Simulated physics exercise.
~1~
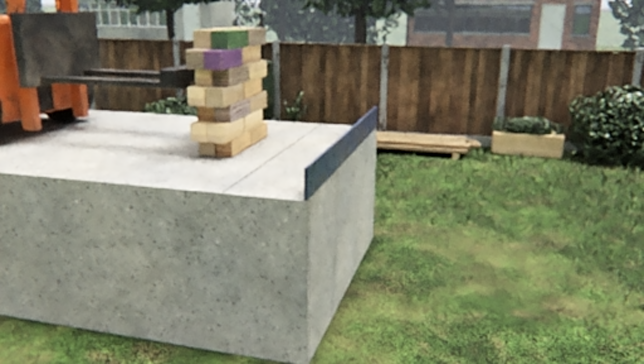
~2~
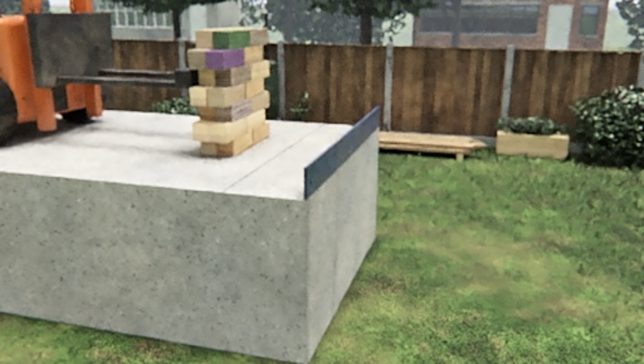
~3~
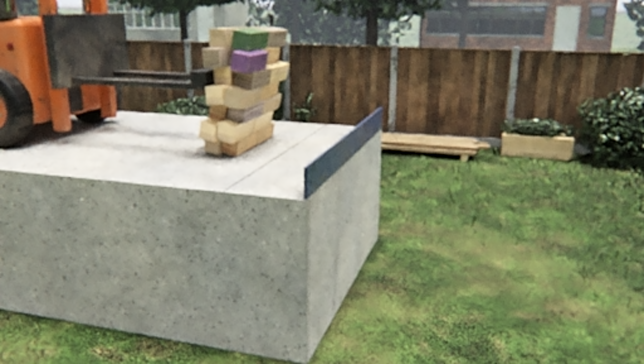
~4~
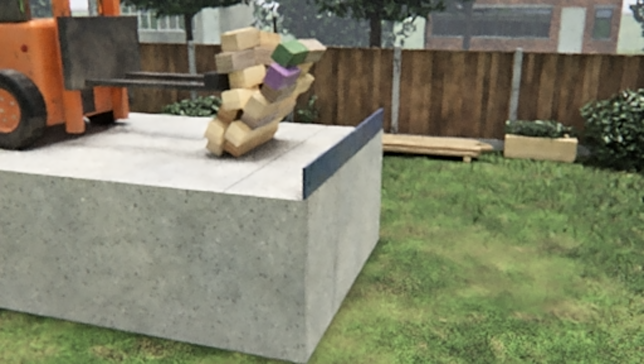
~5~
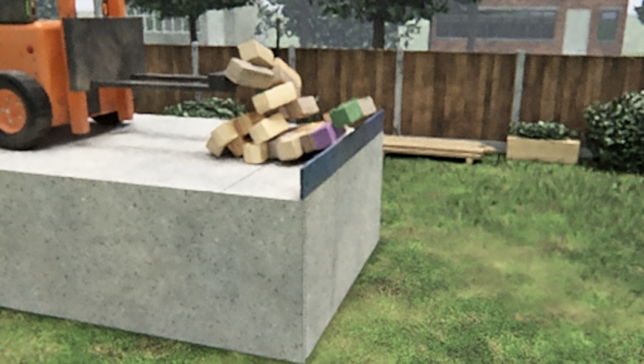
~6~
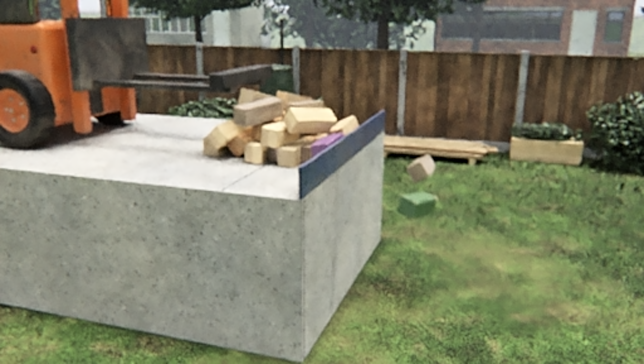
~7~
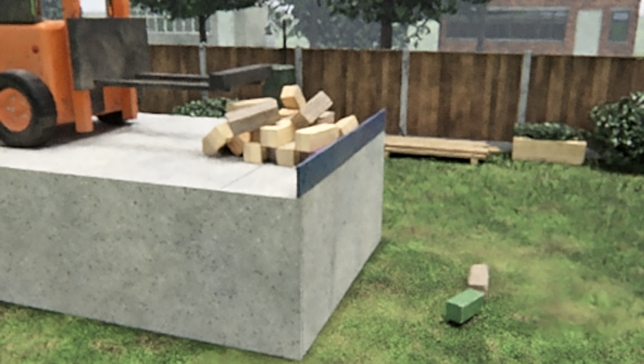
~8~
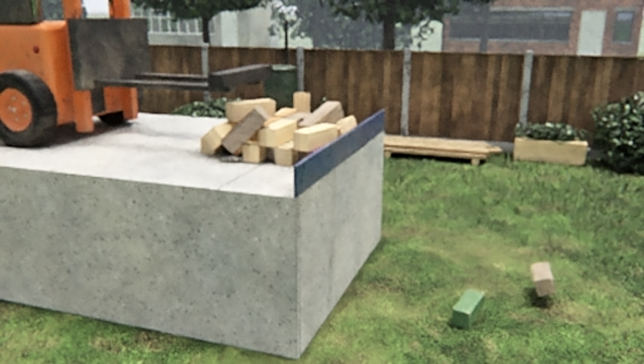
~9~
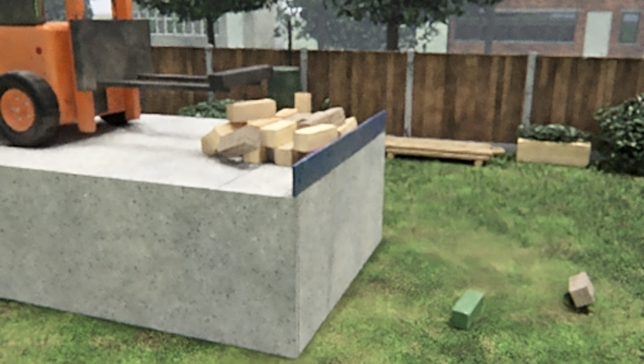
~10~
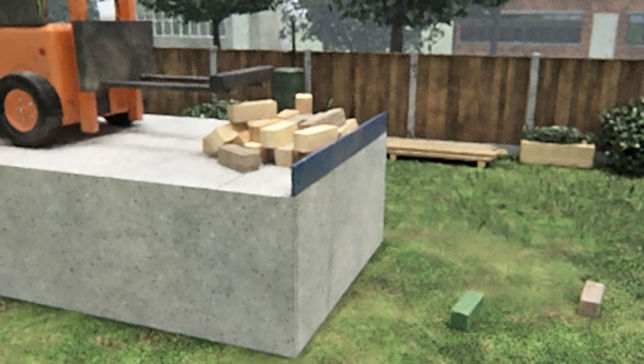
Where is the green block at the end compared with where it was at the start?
At the start the green block is at the top of the stack on the concrete platform. By the end it lies on the grass below, to the right of the platform.
A large concrete platform stands on a grassy back yard, seen from a slightly raised, gently drifting view, with a low dark blue board along its right edge and a wooden fence behind. An orange lift truck at the left pushes a level steel beam rightward into a stack of pale wooden blocks, with a green one and a purple one near the top. The stack leans right, then collapses against the board. The green block and a brown one drop over the edge and tumble onto the grass. The truck stops, and the other blocks stay heaped on the platform behind the board.
